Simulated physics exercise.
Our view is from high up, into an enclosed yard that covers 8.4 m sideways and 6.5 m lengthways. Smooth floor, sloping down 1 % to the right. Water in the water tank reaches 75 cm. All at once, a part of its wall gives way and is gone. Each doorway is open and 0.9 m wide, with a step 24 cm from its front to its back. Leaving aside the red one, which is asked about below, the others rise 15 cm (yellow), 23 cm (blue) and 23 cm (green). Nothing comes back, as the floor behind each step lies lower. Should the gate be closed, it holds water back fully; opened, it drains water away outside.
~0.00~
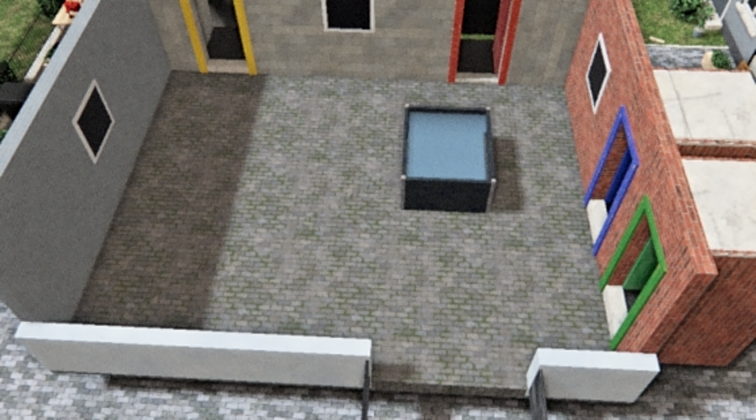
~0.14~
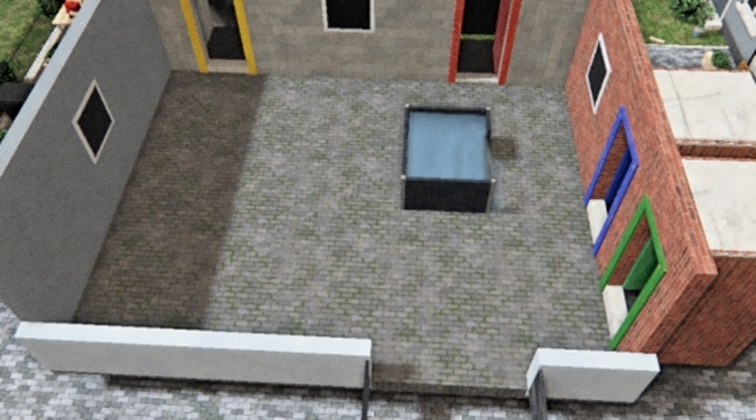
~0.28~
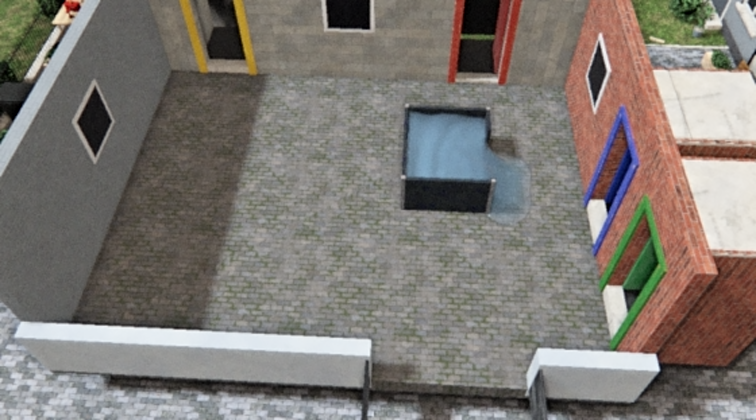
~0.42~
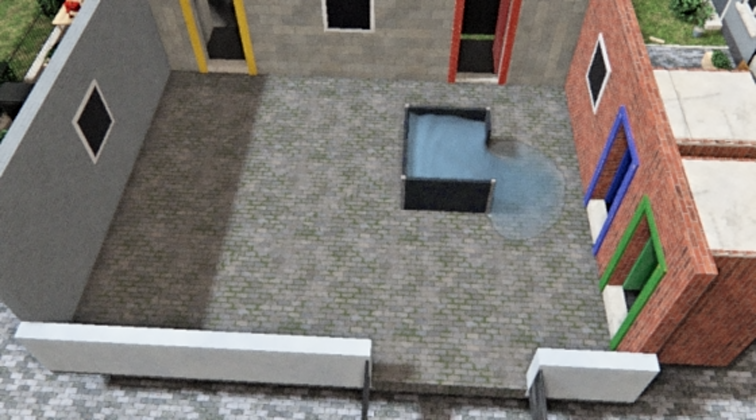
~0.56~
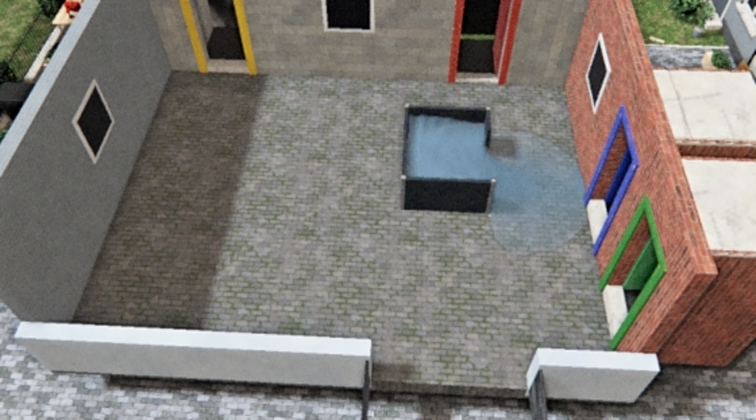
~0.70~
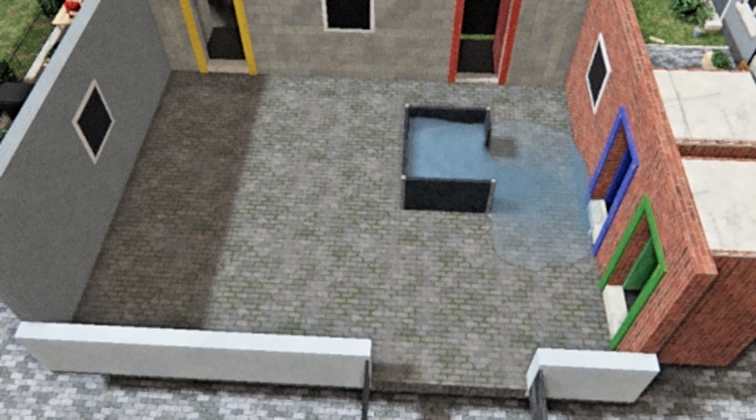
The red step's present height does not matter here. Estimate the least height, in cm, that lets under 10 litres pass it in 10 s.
I would say 7 cm.
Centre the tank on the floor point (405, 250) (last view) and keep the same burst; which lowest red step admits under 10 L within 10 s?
You'd need some 8.0 cm.
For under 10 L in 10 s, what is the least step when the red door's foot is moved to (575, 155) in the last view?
You'd want it roughly 30 cm high.
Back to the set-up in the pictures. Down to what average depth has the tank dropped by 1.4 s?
35 cm, roughly.
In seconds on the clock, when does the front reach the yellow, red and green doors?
Times: Yellow 5.0 seconds, red 2.0 seconds, green 1.2 seconds.
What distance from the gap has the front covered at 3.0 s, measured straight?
The front sits around 4.0 m out.
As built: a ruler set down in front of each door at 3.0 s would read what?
Depths in cm - yellow: 0, blue: 19, red: 10, green: 9.
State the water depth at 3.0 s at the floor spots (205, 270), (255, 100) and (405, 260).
Respectively 0 cm, 0 cm and 0 cm.
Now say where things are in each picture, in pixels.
The water tank at (447, 145) is whole and still, 75 cm deep; the red door at (482, 44) is dry, in the first frame.
The front is at (501, 170), 0.3 m from the gap at (486, 174); 0.3 m2 of floor is wet, 75 cm left at the back, in the second frame.
Water pours out at (486, 176) and has run 0.8 m, to (528, 179); about 12 cm deep outside, 71 cm at the back, in the third frame.
The gap is at (485, 178), the front 1.4 m out at (561, 188); the back of the water tank holds 64 cm, in the fourth frame.
The gap is at (485, 178), the front 1.8 m out at (577, 165); the back of the water tank holds 65 cm, in the fifth frame.
The gap is at (485, 178), the front 1.9 m out at (572, 139); the back of the water tank holds 59 cm; the red door at (482, 44), 2.9 m from the gap, is still 1.4 m from the nearest water, in the sixth frame.
After 1.4 s water covers 10 % of the floor, deepest (44 cm) near (568, 191); it has not reached the red door.
After 3.0 s water covers 25 % of the floor, deepest (27 cm) near (611, 378); 10 cm at the red door, 2 litres in over its 6 cm step.
After 10.0 s water covers 95 % of the floor, deepest (6 cm) near (609, 367); 4 cm at the red door, 15 litres in over its 6 cm step.
At the red door as built, the water arrived by 2.1 s and peaked near 10 cm at 2.8 s.
Run again over the same 10 s with other heights there, 15 litres in over 6 cm, 6 litres over 8 cm. The limit of 10 litres is kept from about 7 cm up.
